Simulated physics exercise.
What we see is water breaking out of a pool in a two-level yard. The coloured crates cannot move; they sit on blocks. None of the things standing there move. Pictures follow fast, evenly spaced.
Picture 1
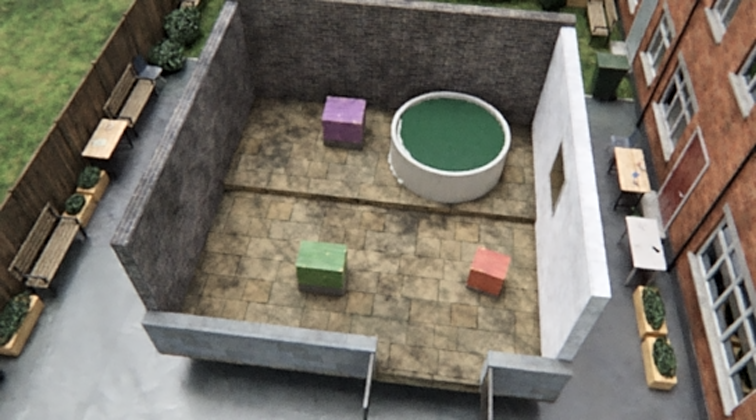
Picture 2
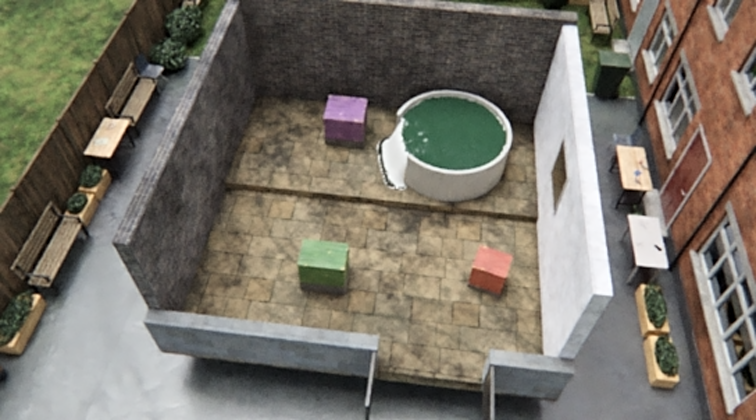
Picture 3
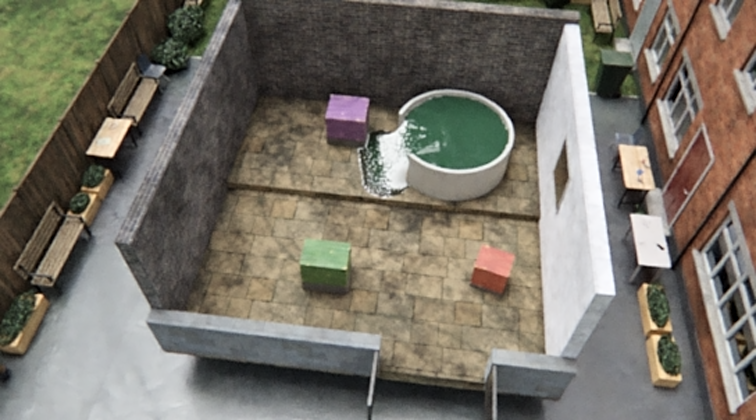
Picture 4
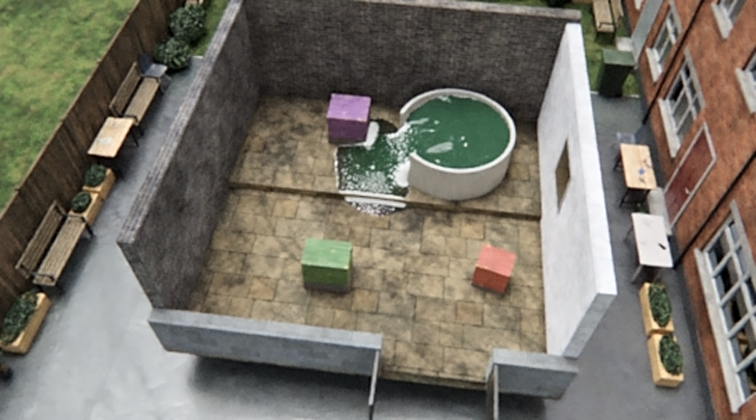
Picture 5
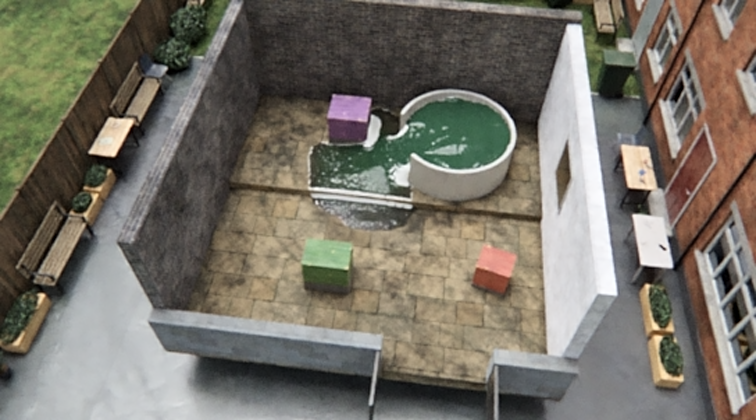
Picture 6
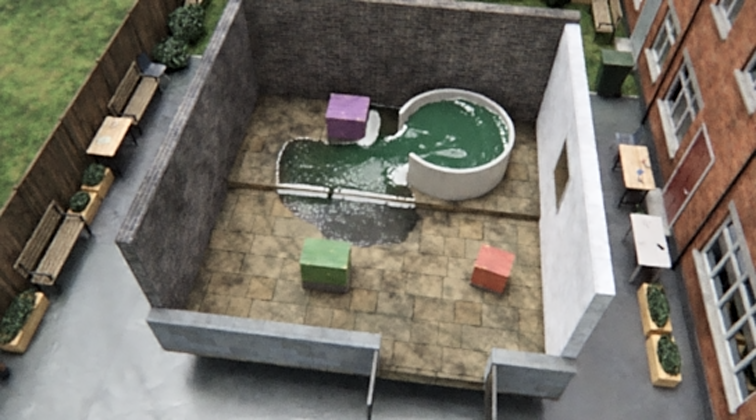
Green water bursts through the left side of a round white pool in a walled, paved yard, spreads left past a purple block, and runs over a low step onto the lower paving toward a green block.
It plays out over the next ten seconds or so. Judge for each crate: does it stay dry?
Green crate: Kept safe, purple crate: Reached by water, red crate: Reached by water.
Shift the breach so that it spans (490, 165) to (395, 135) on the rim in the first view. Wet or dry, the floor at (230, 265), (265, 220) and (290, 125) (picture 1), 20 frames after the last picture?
First spot drenched, second drenched, third unwetted.
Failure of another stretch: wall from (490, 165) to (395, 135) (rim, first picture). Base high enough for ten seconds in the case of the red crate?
The red crate is overtopped.
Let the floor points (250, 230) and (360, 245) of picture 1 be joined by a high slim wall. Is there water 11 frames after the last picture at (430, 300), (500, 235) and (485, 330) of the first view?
Taking the three spots in order: Spared, spared, spared.
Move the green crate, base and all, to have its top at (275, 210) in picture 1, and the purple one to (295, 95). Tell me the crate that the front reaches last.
From the scene, I'd name the one in red.
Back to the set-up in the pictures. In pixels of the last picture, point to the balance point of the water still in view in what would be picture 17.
Near (372, 173).
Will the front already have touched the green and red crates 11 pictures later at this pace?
At green, got wet; at red, stays dry.
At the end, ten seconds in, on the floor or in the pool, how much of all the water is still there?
I make it around 94 per cent.
A moment on, water covers 40 % of the floor; the green crate water round its plinth, the purple crate water round its plinth, the red crate not reached.
Next, water covers 50 % of the floor; the green crate water round its plinth, the purple crate water round its plinth, the red crate not reached.
Then, water covers 65 % of the floor; the green crate water round its plinth, the purple crate water round its plinth, the red crate not reached.
Later, water covers 90 % of the floor; the green crate water round its plinth, the purple crate water round its plinth, the red crate water round its plinth.
In the end, water covers 95 % of the floor; the green crate stayed above the water, the purple crate was topped, the red crate was topped.
